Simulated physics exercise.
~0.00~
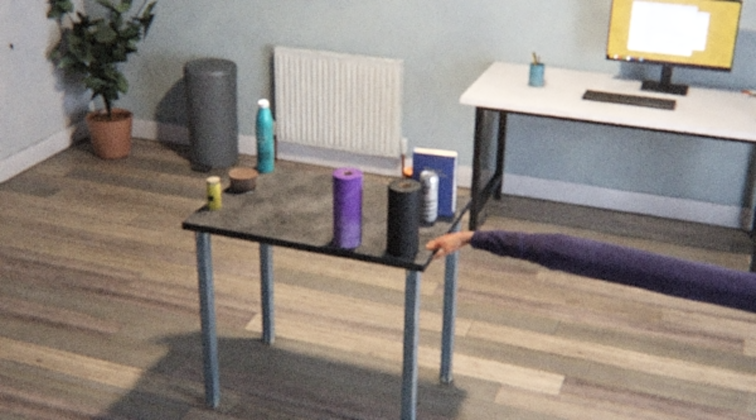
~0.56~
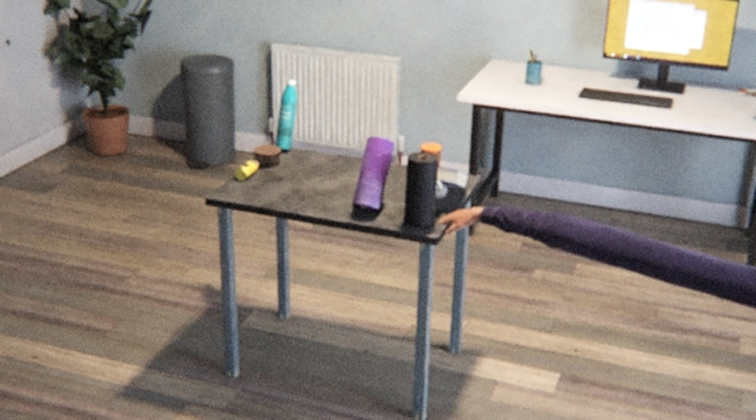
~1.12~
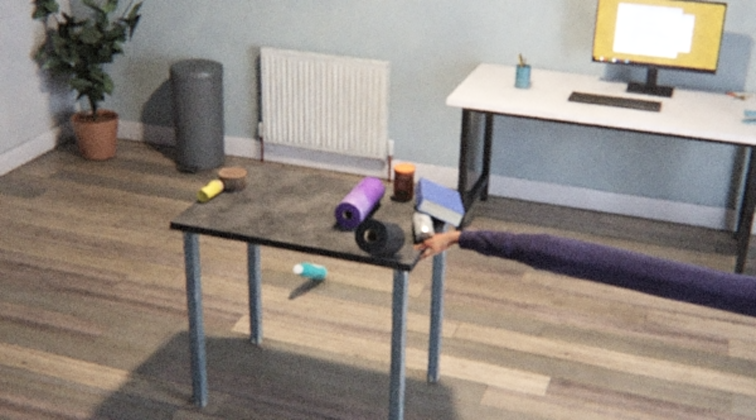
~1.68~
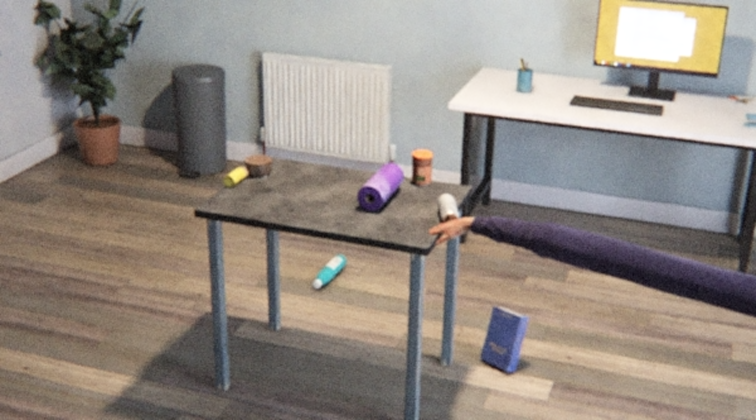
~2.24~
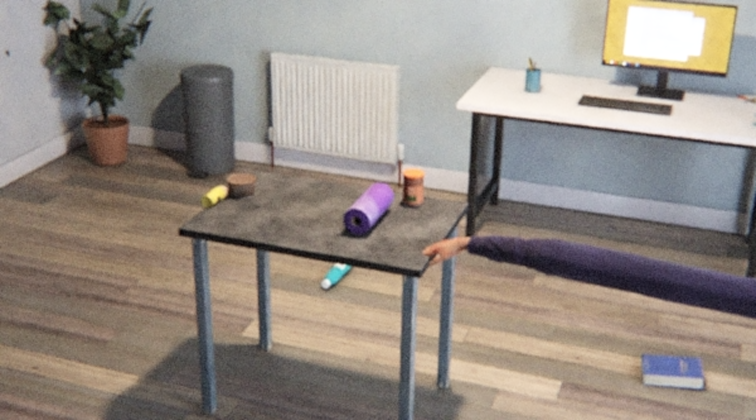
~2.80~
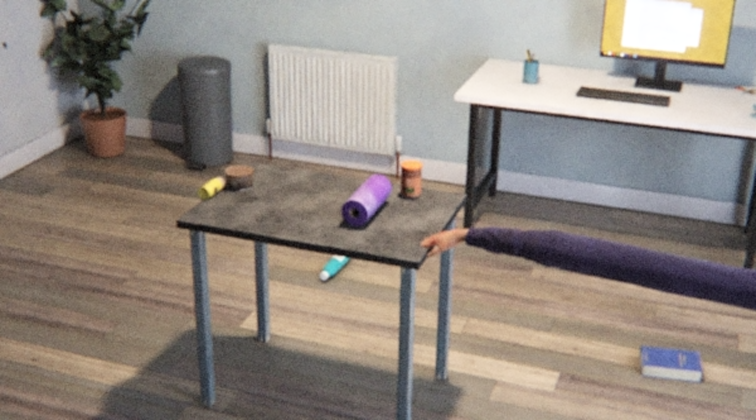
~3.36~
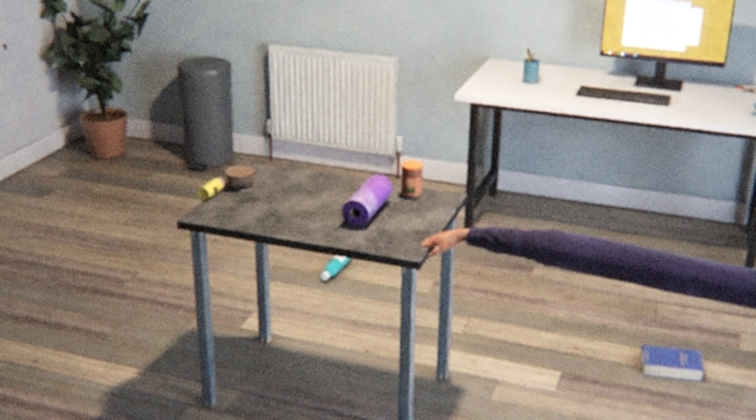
An arm in a purple sleeve jerked a small table back and forth, toppling the purple roll and yellow shaker, while a turquoise bottle, blue book, black roll and white can went off it, leaving the orange tin and brown tub standing on top.
